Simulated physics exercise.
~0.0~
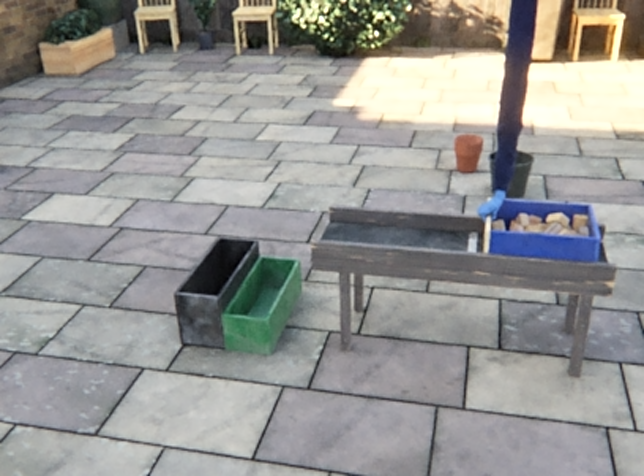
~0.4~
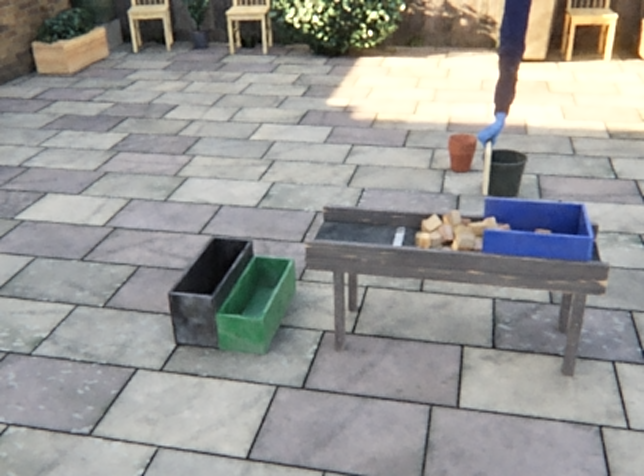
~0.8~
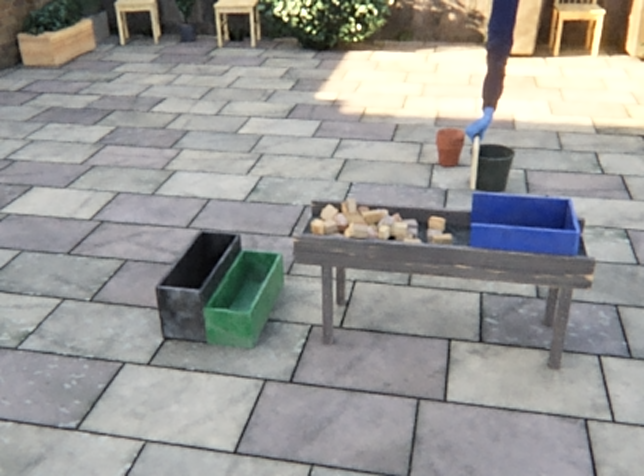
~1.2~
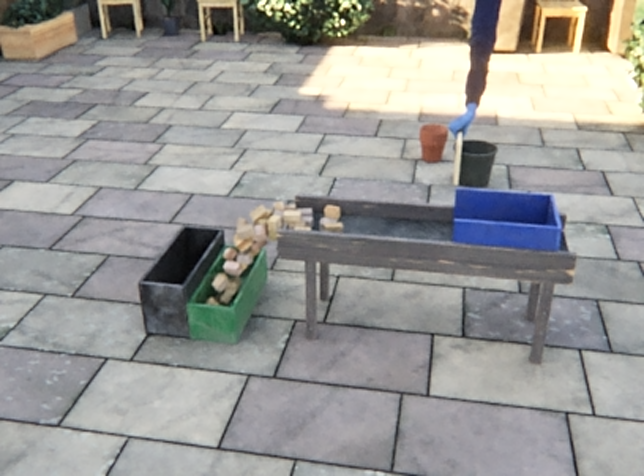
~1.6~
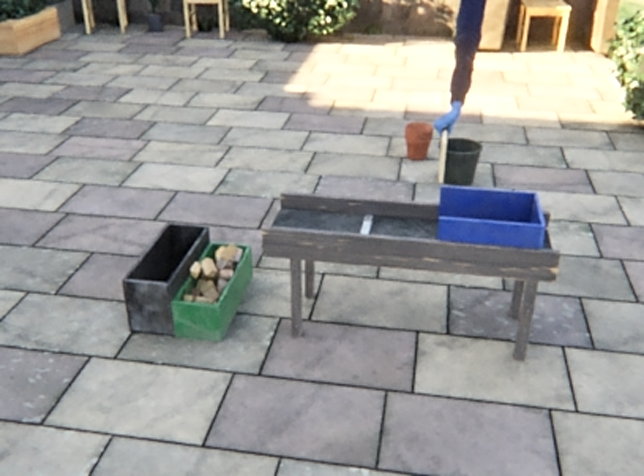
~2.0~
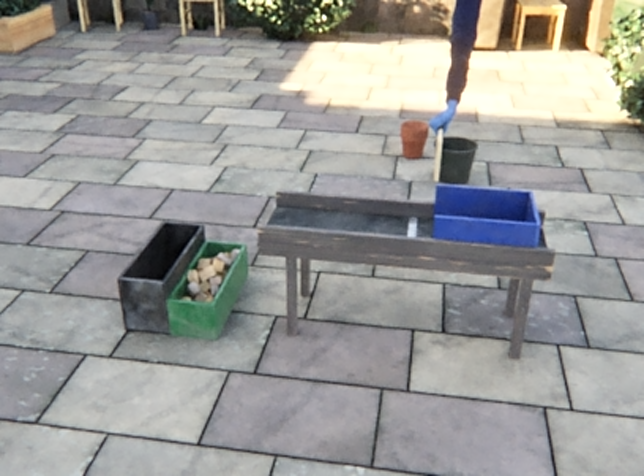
To begin with, wooden blocks sit in a blue pen at the right end of a low, table-like belt on a paved patio, with a green box and a black box on the ground to the left. A blue-gloved hand at the end of a dark-sleeved arm lifts the gate, and the blocks spill out onto the belt. They ride left in a loose heap, leaving the pen empty. Reaching the end, they tumble off into the nearer green box. Finally, all the blocks lie piled inside it, while the black box stays empty.
